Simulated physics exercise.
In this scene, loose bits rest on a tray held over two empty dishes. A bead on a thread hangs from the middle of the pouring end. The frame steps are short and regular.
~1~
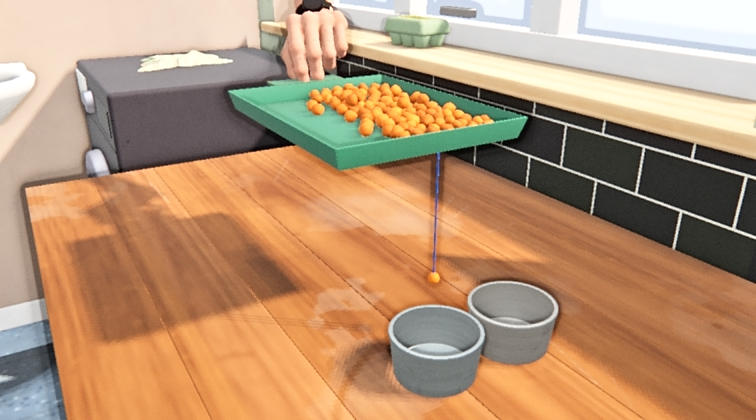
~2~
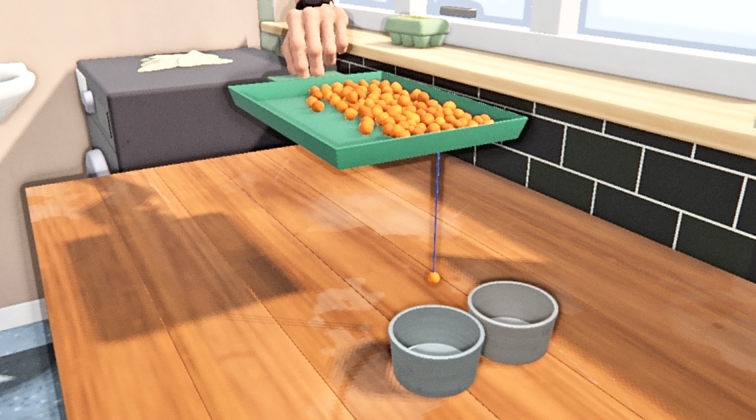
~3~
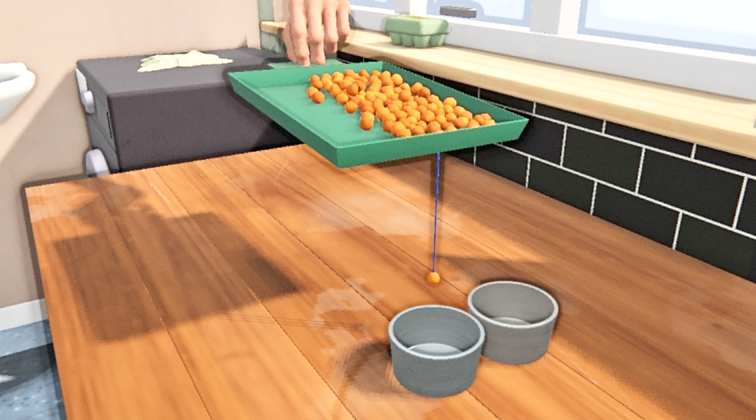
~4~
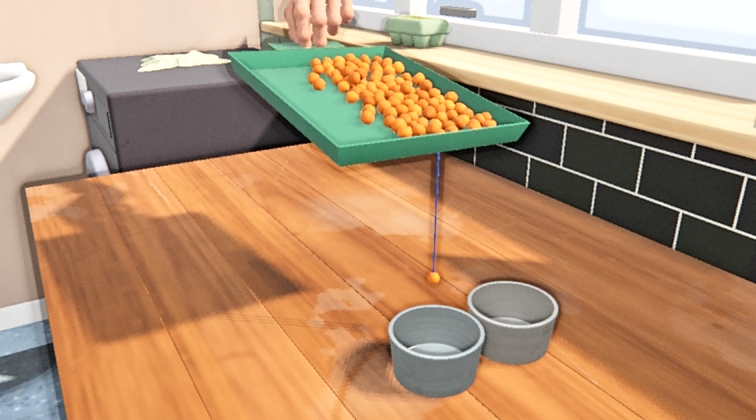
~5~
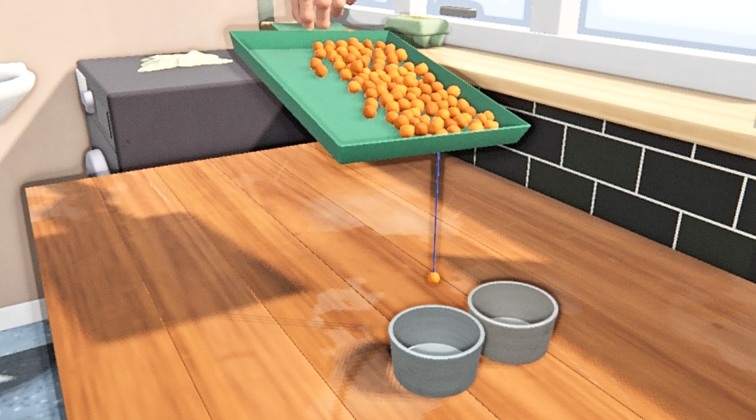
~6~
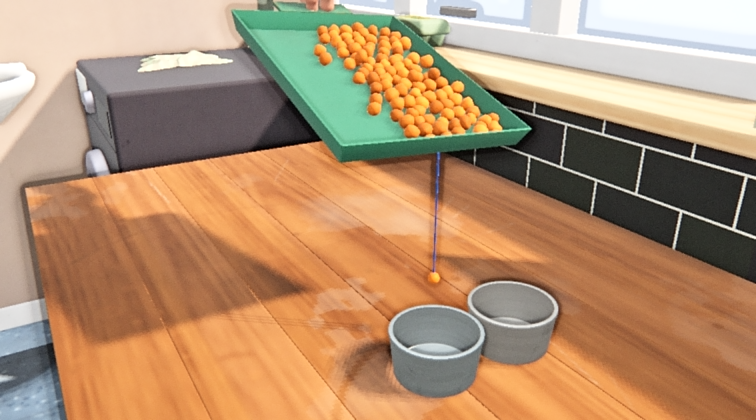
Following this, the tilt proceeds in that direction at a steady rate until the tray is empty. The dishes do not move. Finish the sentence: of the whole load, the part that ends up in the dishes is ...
... more than half.
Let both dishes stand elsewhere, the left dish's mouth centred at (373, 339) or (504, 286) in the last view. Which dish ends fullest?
First try: The right-side dish; second try: The left-side dish.
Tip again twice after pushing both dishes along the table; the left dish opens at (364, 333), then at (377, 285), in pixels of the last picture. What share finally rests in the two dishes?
The first try gives 10 per cent, the second 0 per cent.
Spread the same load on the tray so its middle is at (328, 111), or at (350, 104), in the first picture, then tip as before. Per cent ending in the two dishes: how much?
Shares in turn: 60 % and 60 %.
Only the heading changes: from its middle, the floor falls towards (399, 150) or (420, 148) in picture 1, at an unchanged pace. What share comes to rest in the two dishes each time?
Respectively 50 and 70 in a hundred.
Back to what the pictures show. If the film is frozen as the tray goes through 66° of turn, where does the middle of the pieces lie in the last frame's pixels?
Somewhere near pixel (469, 111).
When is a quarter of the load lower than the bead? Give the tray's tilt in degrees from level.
It sits at roughly 90°.
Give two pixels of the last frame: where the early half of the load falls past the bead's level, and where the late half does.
Around (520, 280) at first; around (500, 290) after that.
Shortly afterwards, tray tipped steeply; all but a few on the tray; only a few in the right dish; a little in the air.
Next, tray tipped past a quarter turn; a little on the tray; a little in the left dish; near a third in the right dish; near a quarter outside both; near a quarter in the air.
Some moments later, tray tipped past a quarter turn; near a quarter in the left dish; near half in the right dish; near a third outside both.
In the end, tray tipped past a quarter turn; near a quarter in the left dish; near half in the right dish; near a third outside both.
